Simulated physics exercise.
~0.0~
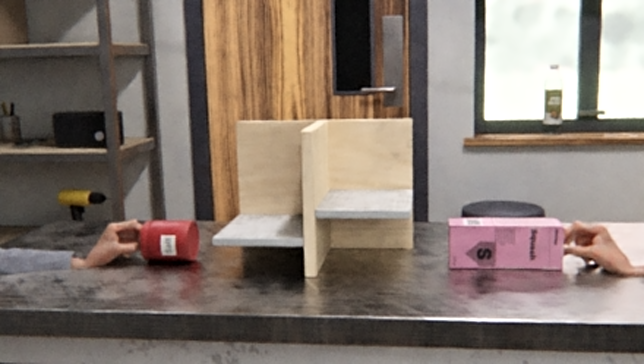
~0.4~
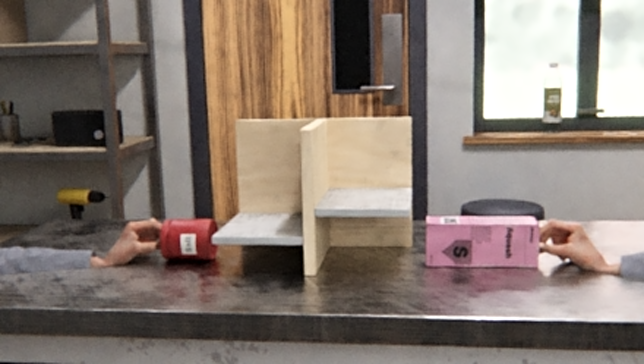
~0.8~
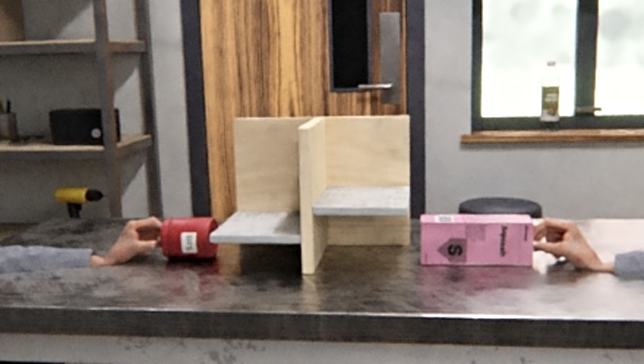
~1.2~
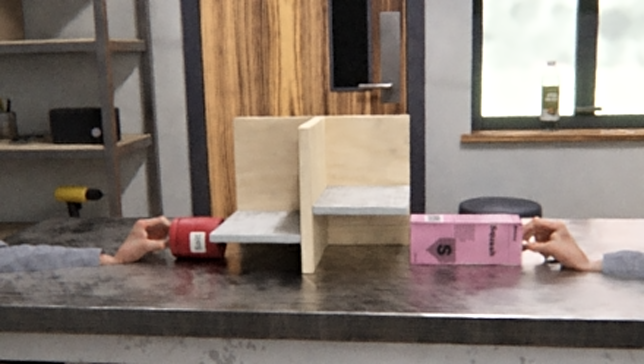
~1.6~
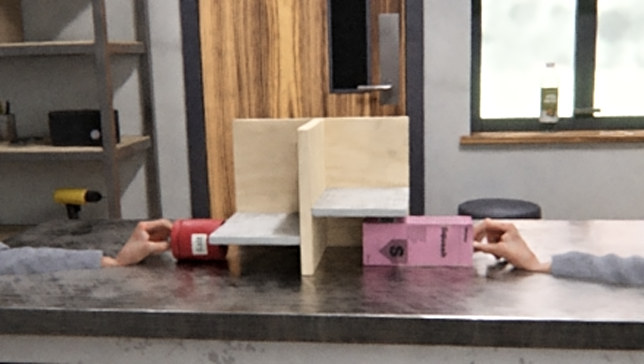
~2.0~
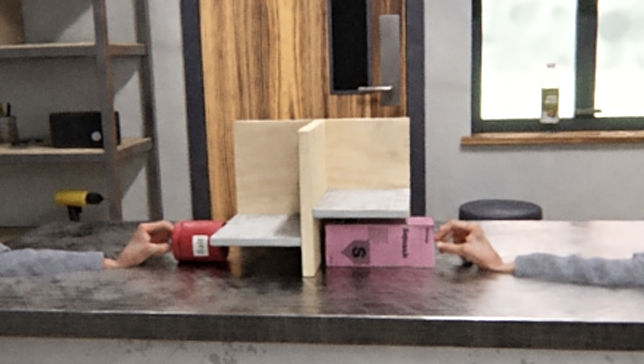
Two hands pushing a red jar and a pink carton toward a small rack, the carton sliding under, the jar stopping at the edge.
